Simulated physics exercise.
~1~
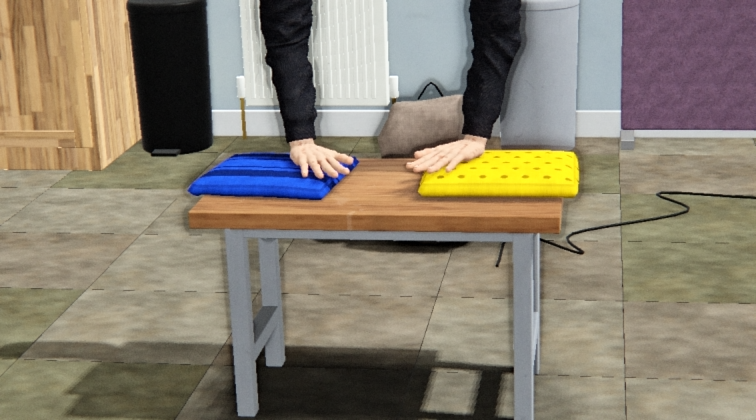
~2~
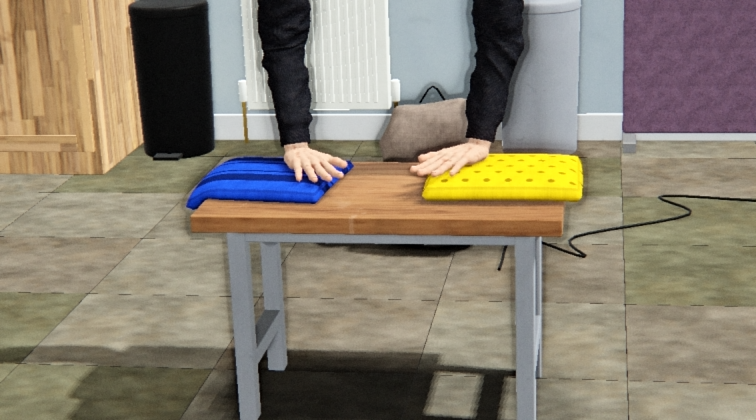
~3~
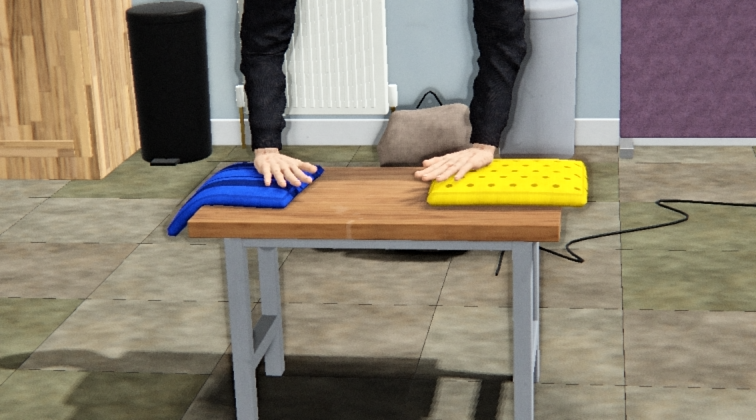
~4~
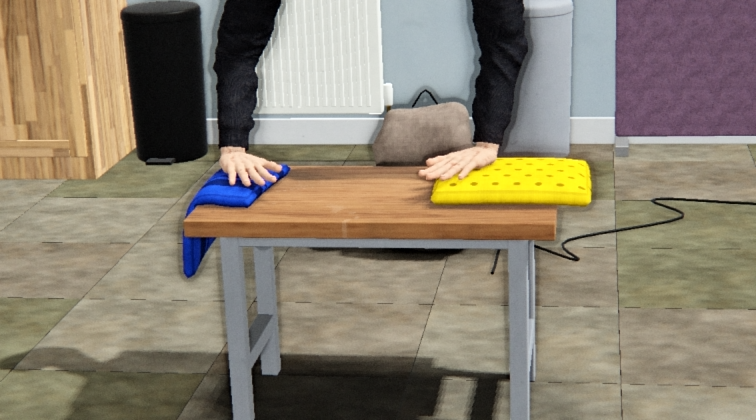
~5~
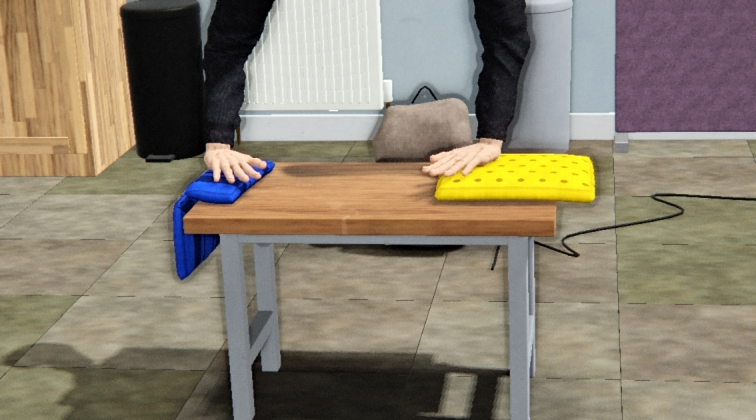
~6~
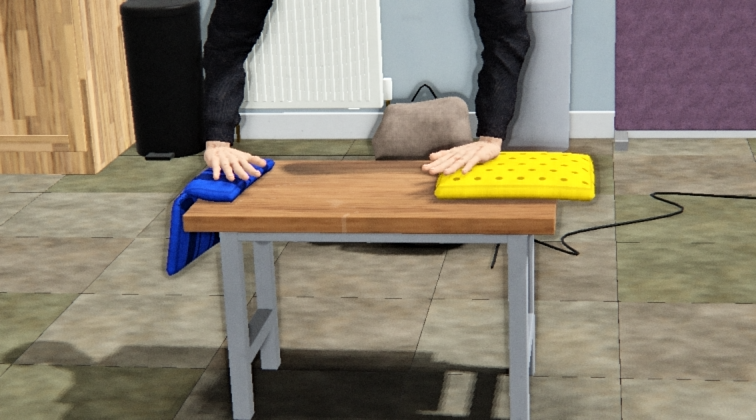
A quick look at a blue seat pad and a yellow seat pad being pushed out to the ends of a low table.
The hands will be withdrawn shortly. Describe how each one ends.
As I see it, the blue seat pad is going to come off I think, the yellow seat pad is going to stay on I think.
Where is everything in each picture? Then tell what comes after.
The first picture shows blue seat pad tip (203, 181); yellow seat pad tip (573, 183).
The second picture shows blue seat pad tip (200, 190); yellow seat pad tip (577, 186).
The third picture shows blue seat pad tip (182, 221); yellow seat pad tip (582, 192).
The fourth picture shows blue seat pad tip (196, 261); yellow seat pad tip (586, 191).
The fifth picture shows blue seat pad tip (193, 266); yellow seat pad tip (590, 188).
The sixth picture shows blue seat pad tip (185, 262), well over half past the edge; yellow seat pad tip (590, 186), a small part past the edge.
Then, 0.24 s after the last picture, blue seat pad falling near (210, 221); yellow seat pad lying still.
Then, 0.46 s after the last picture, blue seat pad on the floor near (199, 332); yellow seat pad lying still.
Then, 0.68 s after the last picture, blue seat pad on the floor near (174, 376); yellow seat pad lying still.
At rest, blue seat pad on the floor near (175, 380); yellow seat pad lying still. The blue seat pad tips over and falls and the yellow seat pad holds its place.
